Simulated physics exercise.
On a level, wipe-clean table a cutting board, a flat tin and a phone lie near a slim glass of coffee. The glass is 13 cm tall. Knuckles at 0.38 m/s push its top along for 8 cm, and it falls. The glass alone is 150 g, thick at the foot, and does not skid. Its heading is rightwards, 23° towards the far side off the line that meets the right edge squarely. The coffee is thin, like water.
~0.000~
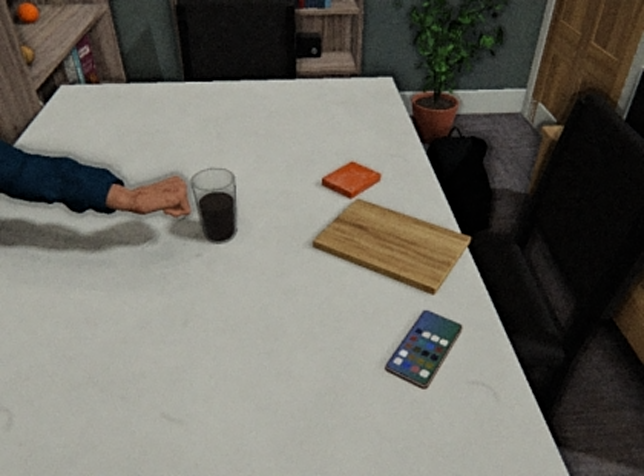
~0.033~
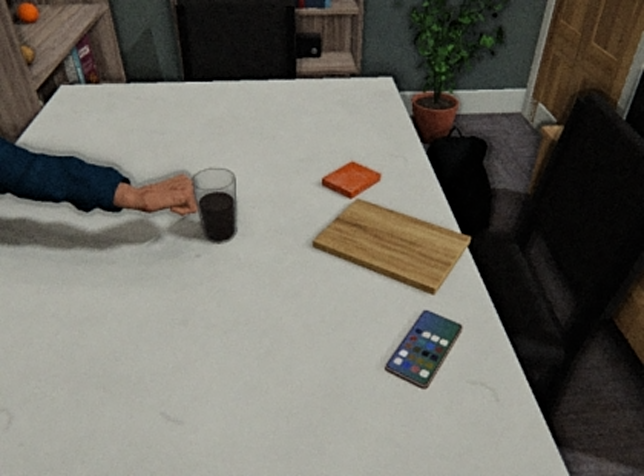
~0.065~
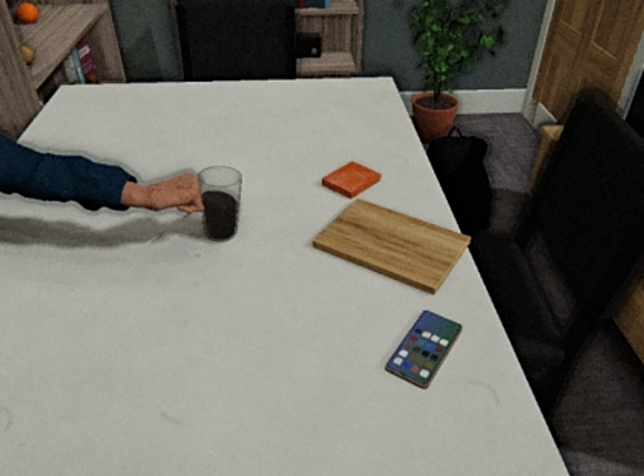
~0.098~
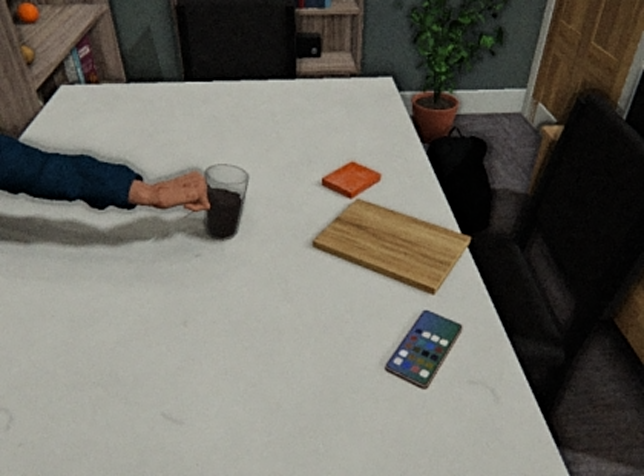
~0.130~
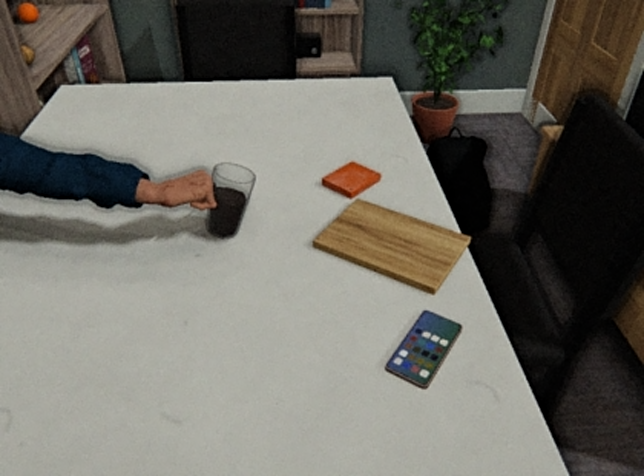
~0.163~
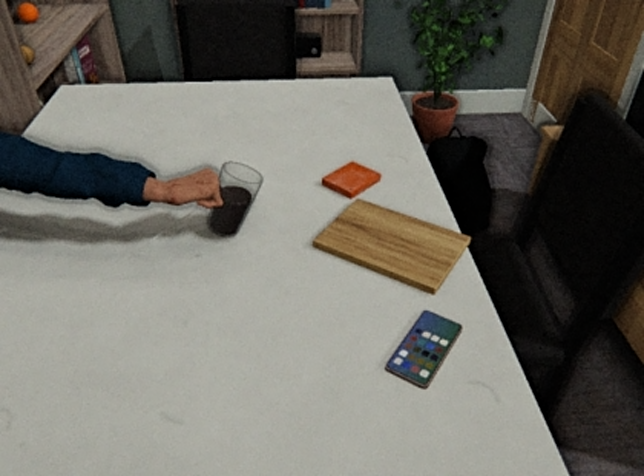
A fist in a dark blue sleeve moves in from the left across a pale table and meets the upper side of a slim glass of dark coffee. It keeps pushing rightwards, and the glass leans further and further to the right, while the cutting board, flat orange tin and phone stay still.
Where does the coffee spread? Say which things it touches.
The cutting board gets wet, the flat tin ends up wet, the phone stays dry.
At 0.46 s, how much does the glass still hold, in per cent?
Some 70 per cent.
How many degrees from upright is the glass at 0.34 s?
It is at some 72°.
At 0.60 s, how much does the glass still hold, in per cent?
About 36 per cent.
After 0.34 s the tilt is 71° and 100 per cent is in the glass, 0 has run off the table; wet so far, nothing.
After 0.46 s the tilt is 86° and 71 per cent is in the glass, 0 has run off the table; wet so far, cutting board.
After 0.60 s the tilt is 86° and 37 per cent is in the glass, 0 has run off the table; wet so far, cutting board, flat tin.
After 0.84 s the tilt is 86° and 19 per cent is in the glass, 3 has run off the table; wet so far, cutting board, flat tin.
In the end 6 per cent is in the glass, 26 has run off the table; wet so far, cutting board, flat tin.
